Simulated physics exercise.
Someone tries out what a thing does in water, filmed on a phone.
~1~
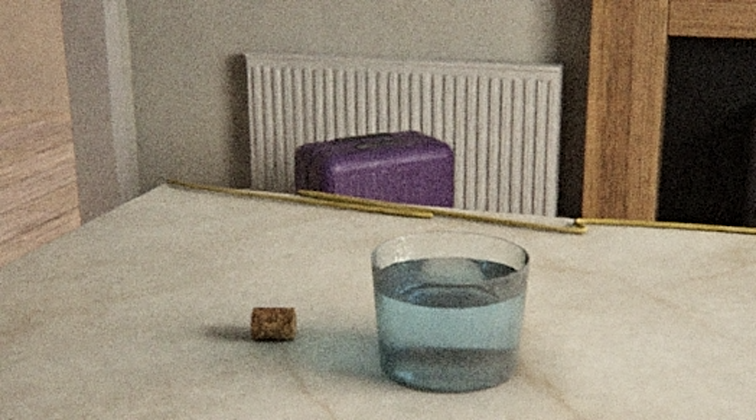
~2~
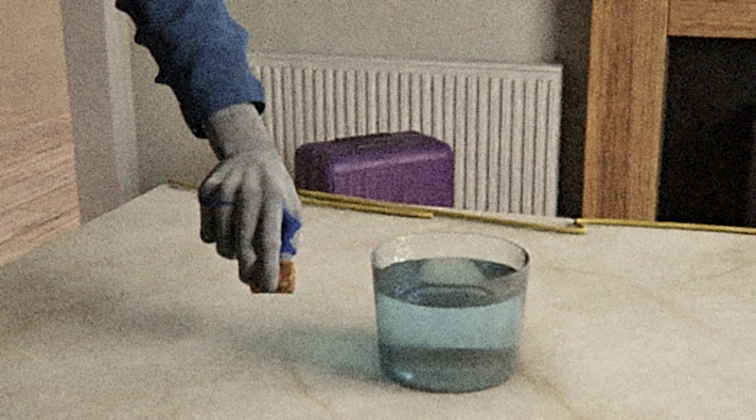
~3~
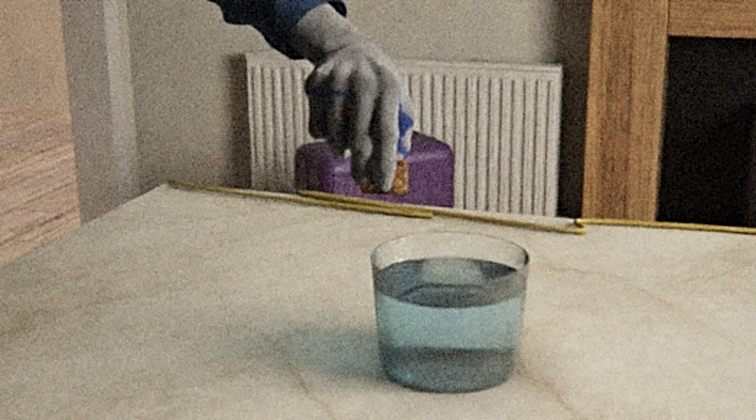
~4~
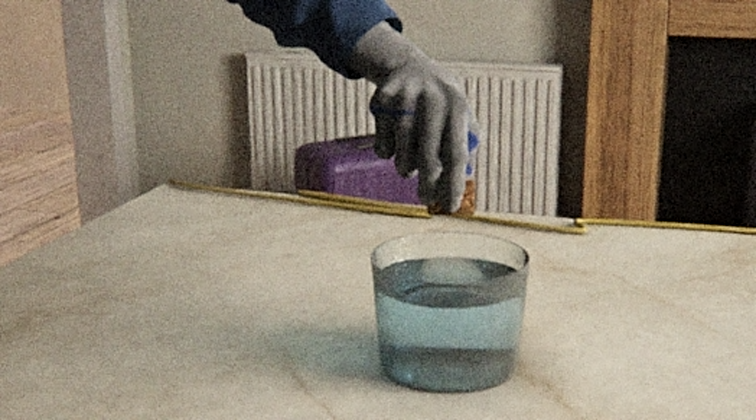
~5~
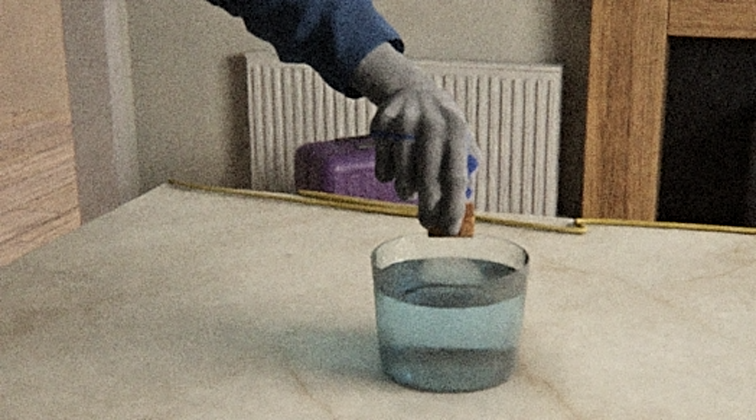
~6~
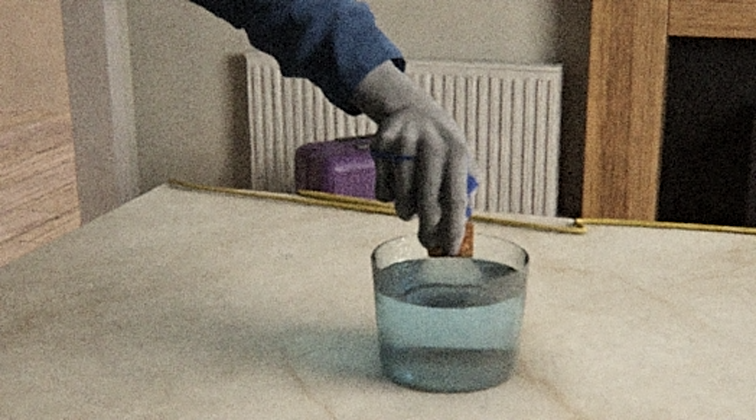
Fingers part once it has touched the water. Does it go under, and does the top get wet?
The thing stays afloat, and the tub does not spill.
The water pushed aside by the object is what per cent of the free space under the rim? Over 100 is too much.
0 per cent.
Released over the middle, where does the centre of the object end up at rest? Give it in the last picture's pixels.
Near (450, 273).
A moment on, the cork enters the water; the tub is about three quarters full.
Further on, the cork comes up again; the tub is about three quarters full.
When it is over, the cork is afloat; the tub is about three quarters full; none went over.
